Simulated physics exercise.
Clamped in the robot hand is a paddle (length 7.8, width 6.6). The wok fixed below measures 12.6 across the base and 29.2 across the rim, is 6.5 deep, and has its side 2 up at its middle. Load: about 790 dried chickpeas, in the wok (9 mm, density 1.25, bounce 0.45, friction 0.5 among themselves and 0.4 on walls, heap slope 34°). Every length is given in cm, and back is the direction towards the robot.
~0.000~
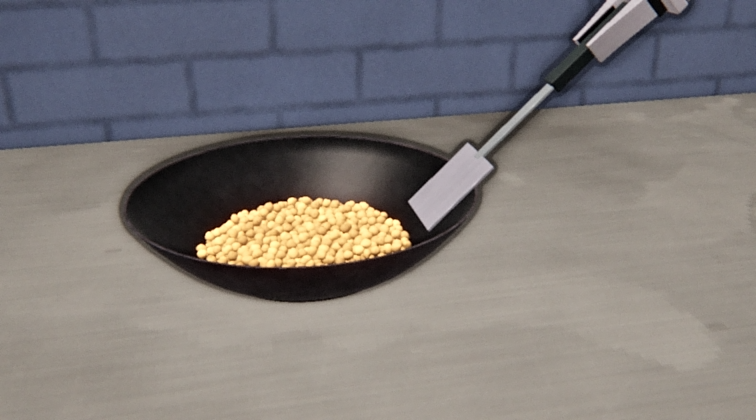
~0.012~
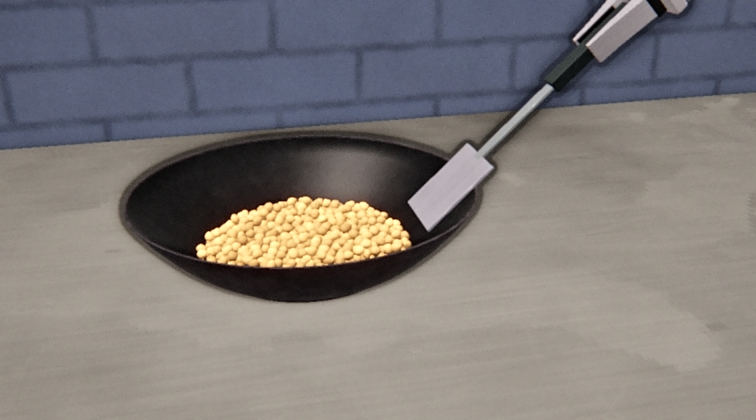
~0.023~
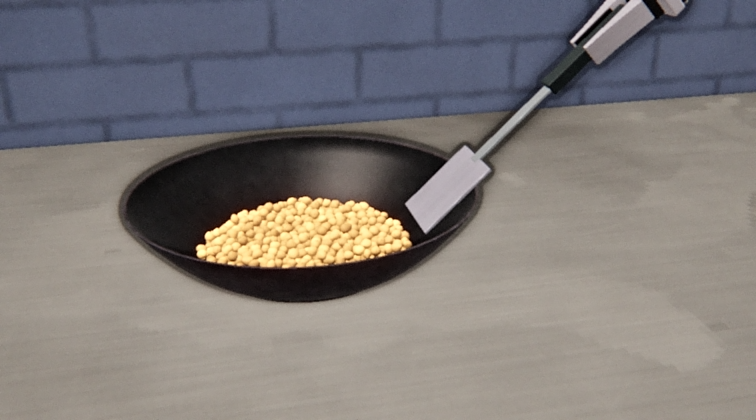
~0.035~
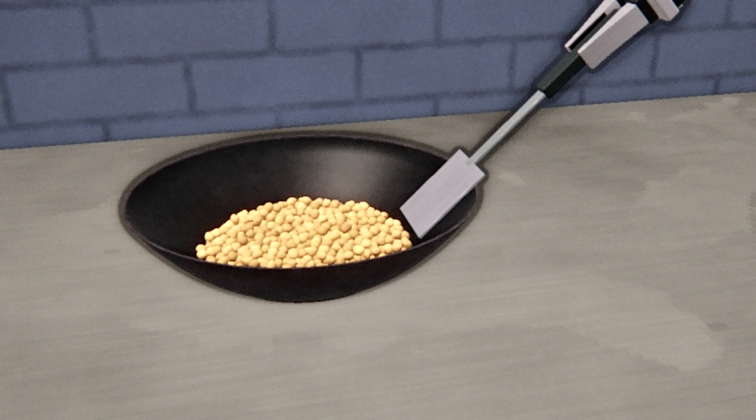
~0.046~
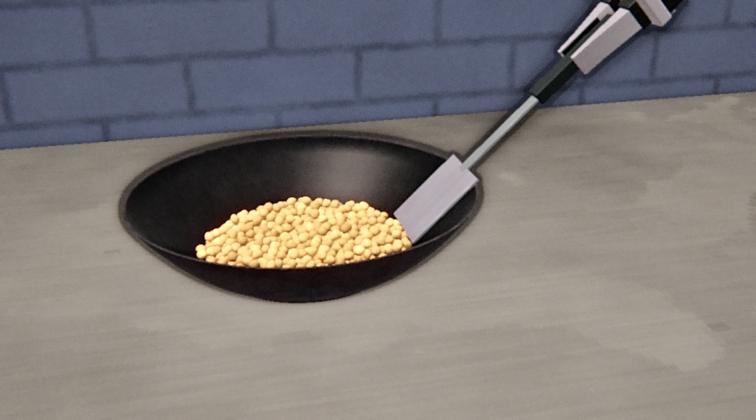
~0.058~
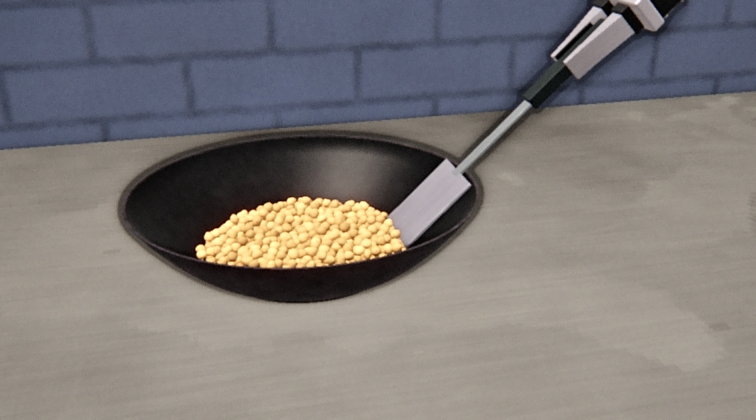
A black wok holding a mound of small golden-tan chickpeas sits on a grey, stone-like surface before a blue brick wall, seen from slightly above by a still camera. A flat grey paddle, held by a grey-and-black robot hand at upper right, slants down inside the wok's right side. The paddle slides slightly down and left to the mound's right edge, while the heap barely changes.
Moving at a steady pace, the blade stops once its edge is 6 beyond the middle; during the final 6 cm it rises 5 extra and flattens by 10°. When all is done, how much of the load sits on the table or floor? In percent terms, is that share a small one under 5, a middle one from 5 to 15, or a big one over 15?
A small one.
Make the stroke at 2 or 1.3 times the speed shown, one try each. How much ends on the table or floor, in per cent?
Some 10 and 0 per cent.
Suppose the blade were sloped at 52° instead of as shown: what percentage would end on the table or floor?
Estimate for that slope: Some 0 per cent.
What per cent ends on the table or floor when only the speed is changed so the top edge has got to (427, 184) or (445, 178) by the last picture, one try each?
I'd estimate some 15 and 5 in a hundred.
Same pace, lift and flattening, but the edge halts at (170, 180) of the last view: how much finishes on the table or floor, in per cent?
Some 15 per cent.
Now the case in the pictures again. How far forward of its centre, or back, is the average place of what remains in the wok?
The balance point lies close to 3.5 cm ahead.
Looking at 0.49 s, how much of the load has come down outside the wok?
Around 0 percent.
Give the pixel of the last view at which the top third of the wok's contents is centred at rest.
I'd say around pixel (223, 233).
By 0.15 s, sloping 43°, highest piece 4 above the table; 791 in the wok.
By 0.25 s, sloping 39°, highest piece 5 above the table; 791 in the wok.
By 0.49 s, sloping 33°, highest piece 6 above the table; 791 in the wok.
By 1.54 s, sloping 33°, highest piece 5 above the table; 791 in the wok.
Final count, 791 in the wok. That is 0 % on the table or floor.
